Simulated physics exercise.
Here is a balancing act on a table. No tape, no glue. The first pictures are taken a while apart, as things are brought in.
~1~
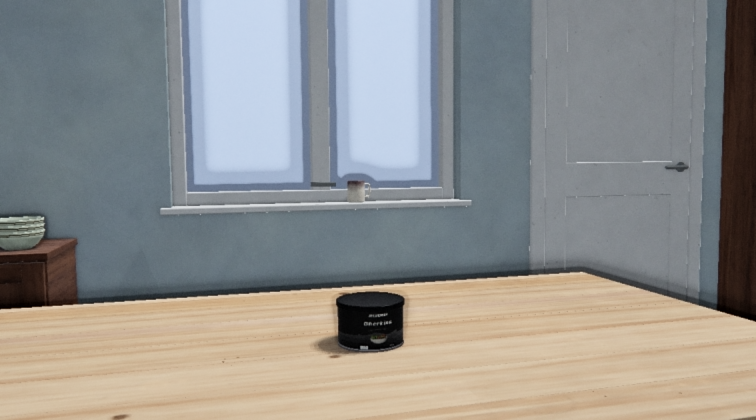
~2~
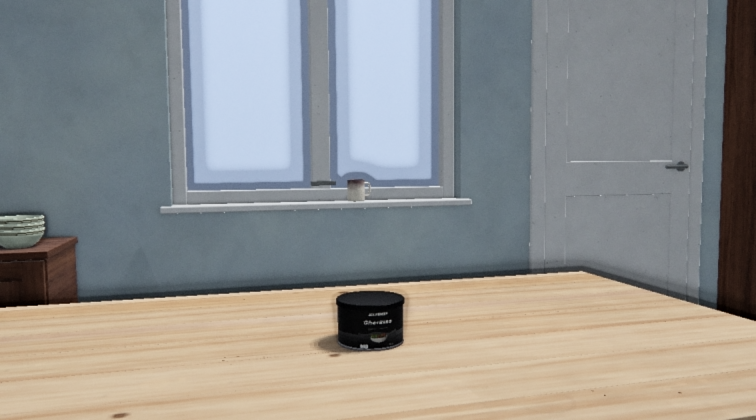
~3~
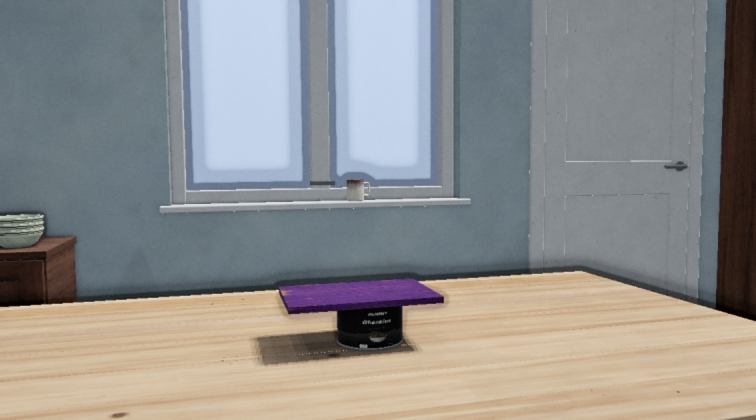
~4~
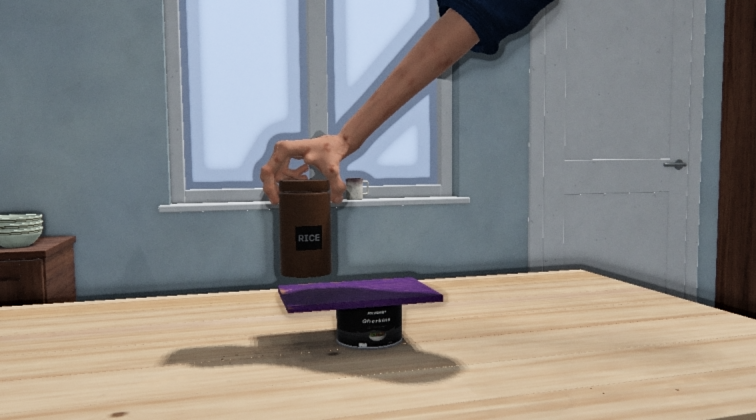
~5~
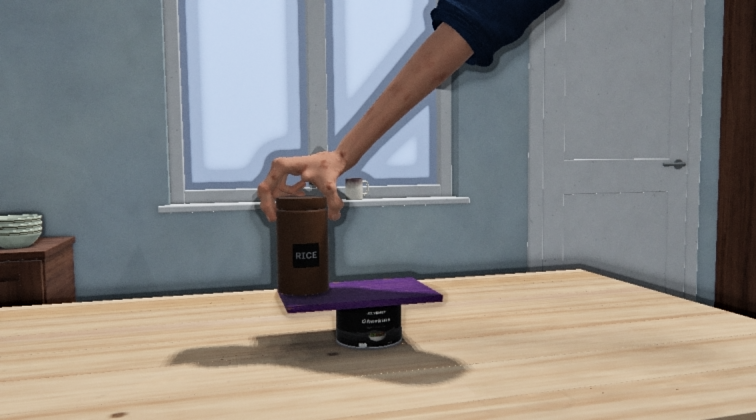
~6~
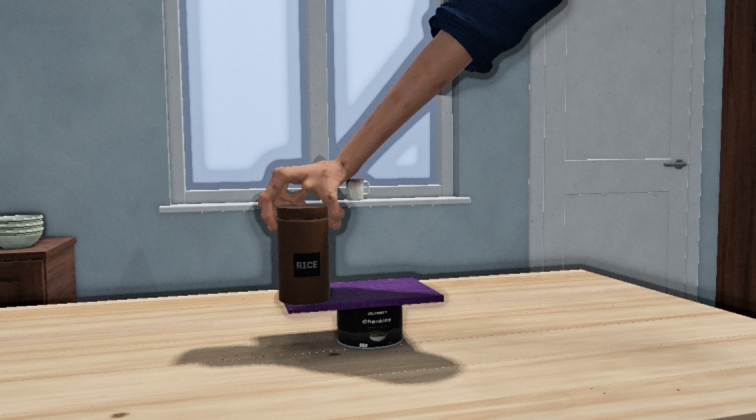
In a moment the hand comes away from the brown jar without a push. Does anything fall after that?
Here the stack gives way.
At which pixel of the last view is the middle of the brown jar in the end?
At about (242, 337).
Then, 0.30 s past the last view, brown jar now fallen; purple board rocked 34° from its first pose.
Then, 0.50 s past the last view, purple board rocked 58° from its first pose.
Finally, fallen, brown jar; down or leaning hard in the stack, purple board; black tub still in place. Final places as the last picture's camera would see them, brown jar near (241, 337). The stack loses its balance.
